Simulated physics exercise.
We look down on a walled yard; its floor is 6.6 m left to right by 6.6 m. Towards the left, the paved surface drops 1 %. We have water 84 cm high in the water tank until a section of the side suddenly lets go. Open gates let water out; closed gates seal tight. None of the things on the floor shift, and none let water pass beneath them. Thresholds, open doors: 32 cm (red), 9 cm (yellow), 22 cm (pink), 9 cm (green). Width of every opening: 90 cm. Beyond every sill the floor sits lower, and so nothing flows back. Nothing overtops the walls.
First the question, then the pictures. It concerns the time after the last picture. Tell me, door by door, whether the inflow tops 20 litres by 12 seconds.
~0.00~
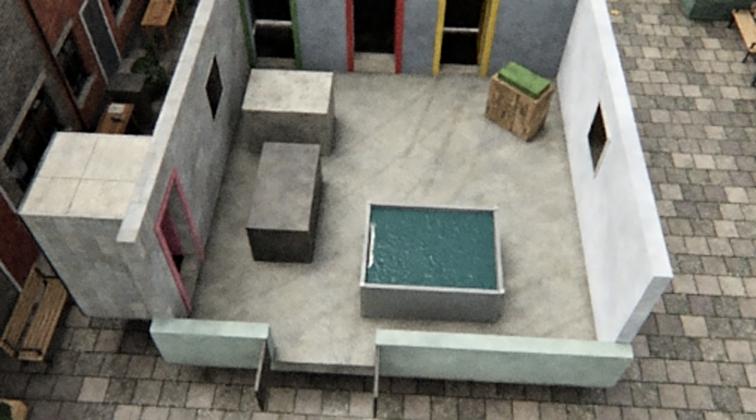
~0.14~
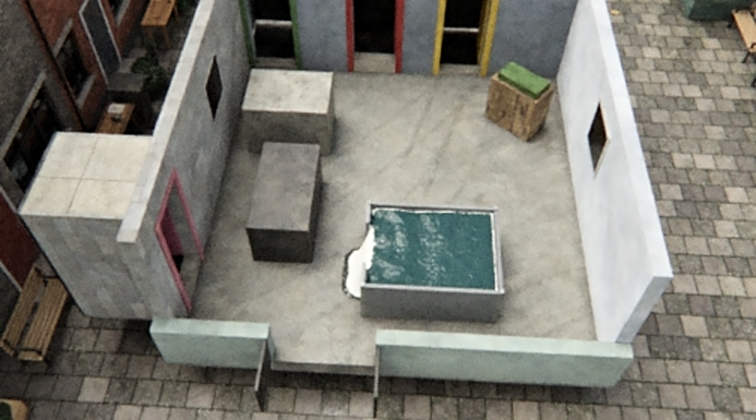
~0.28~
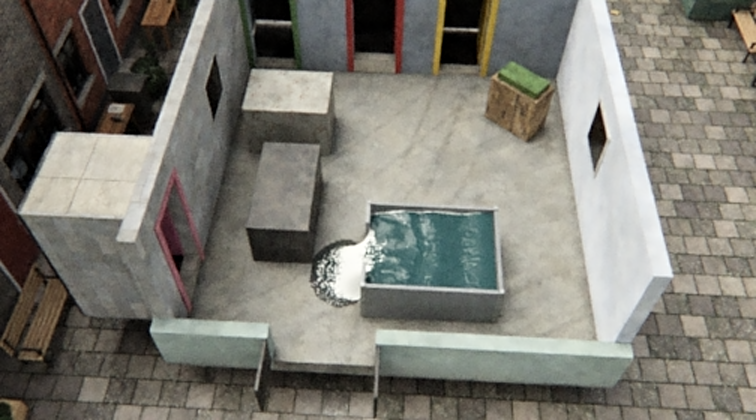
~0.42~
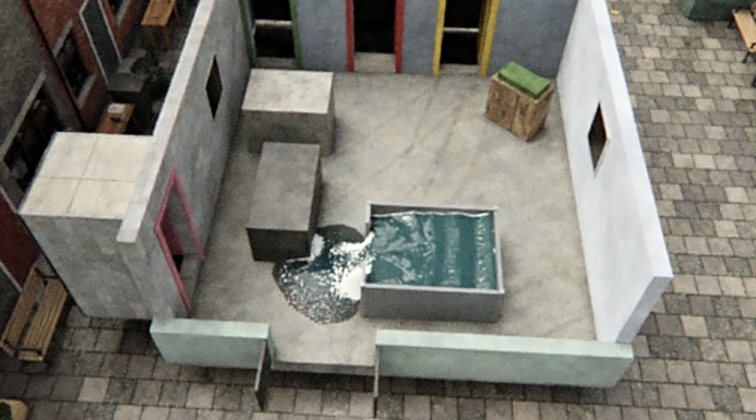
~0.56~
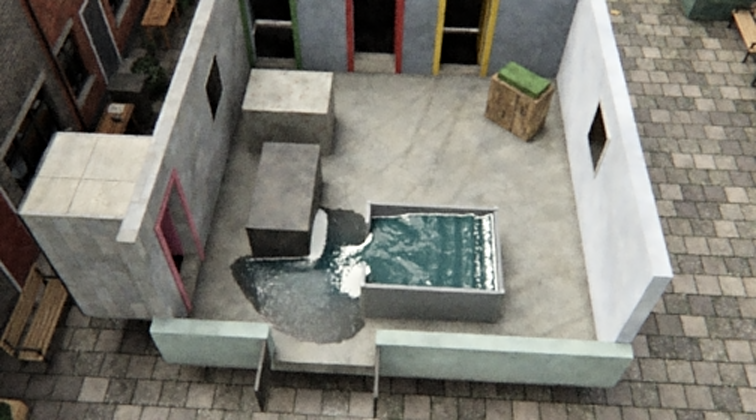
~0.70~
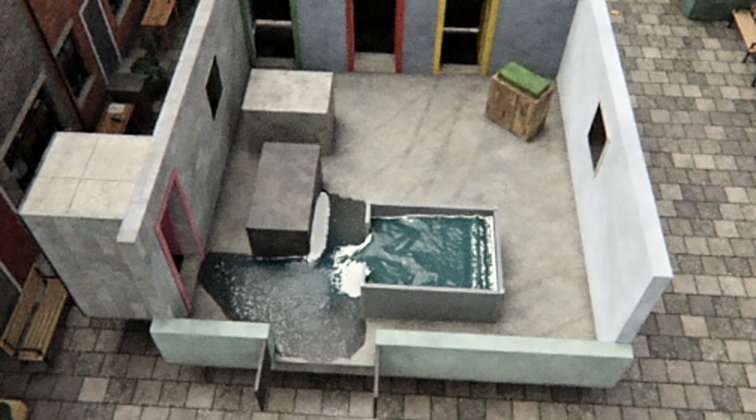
At the red door it falls short; at the yellow door it falls short; at the pink door it tops it; at the green door it tops it.
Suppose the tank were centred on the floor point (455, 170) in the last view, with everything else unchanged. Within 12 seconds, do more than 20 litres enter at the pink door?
Pink: Within limit.
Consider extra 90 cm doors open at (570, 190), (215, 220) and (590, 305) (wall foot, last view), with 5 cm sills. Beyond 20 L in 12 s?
Less, more, less.
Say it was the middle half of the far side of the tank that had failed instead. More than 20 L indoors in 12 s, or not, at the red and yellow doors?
For red, too little; for yellow, too much.
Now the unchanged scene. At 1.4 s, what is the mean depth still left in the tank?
Mean depth: Some 55 cm.
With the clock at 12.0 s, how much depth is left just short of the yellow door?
The mean depth is around 5.5 cm.
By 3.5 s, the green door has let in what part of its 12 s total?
Around 0 percent.
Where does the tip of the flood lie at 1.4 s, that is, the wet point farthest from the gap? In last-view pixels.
I'd put it close to (336, 115).
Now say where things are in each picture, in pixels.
The water tank at (432, 248) is whole and still, 84 cm deep, in the first frame.
The front is at (357, 252), 0.5 m from the gap at (368, 262); 0.2 m2 of floor is under water; 84 cm left at the back of the water tank, in the second frame.
The front is at (315, 280), 0.9 m from the gap at (368, 264); 0.8 m2 of floor is under water; 84 cm left at the back of the water tank, in the third frame.
The front is at (278, 269), 1.5 m from the gap at (368, 265); 1.8 m2 of floor is under water; 81 cm left at the back of the water tank, in the fourth frame.
Water pours out at (368, 264) and has run 2.2 m, to (241, 262); typically 6 cm deep outside, 72 cm at the water tank's back, in the fifth frame.
The front is at (206, 260), 2.8 m from the gap at (368, 264); 4.5 m2 of floor is under water; 70 cm left at the back of the water tank, in the sixth frame.
After 1.4 s water covers 25 % of the floor and is deepest (54 cm) near (317, 262); red door not reached, yellow door not reached, pink door 37 cm at the sill, 28 L in, green door not reached.
After 2.2 s water covers 40 % of the floor and is deepest (40 cm) near (317, 262); red door 8 cm at the sill, 0 L in, yellow door not reached, pink door 35 cm at the sill, 80 L in, green door not reached.
After 3.5 s water covers 55 % of the floor and is deepest (31 cm) near (317, 262); red door 12 cm at the sill, 0 L in, yellow door 10 cm at the sill, 0 L in, pink door 22 cm at the sill, 117 L in, green door 2 cm at the sill, 0 L in.
After 7.0 s water covers 75 % of the floor and is deepest (18 cm) near (182, 342); red door 5 cm at the sill, 0 L in, yellow door 8 cm at the sill, 0 L in, pink door 15 cm at the sill, 122 L in, green door 16 cm at the sill, 51 L in.
After 12.0 s water covers 95 % of the floor and is deepest (12 cm) near (249, 76); red door 7 cm at the sill, 0 L in, yellow door 5 cm at the sill, 0 L in, pink door 10 cm at the sill, 122 L in, green door 10 cm at the sill, 106 L in.
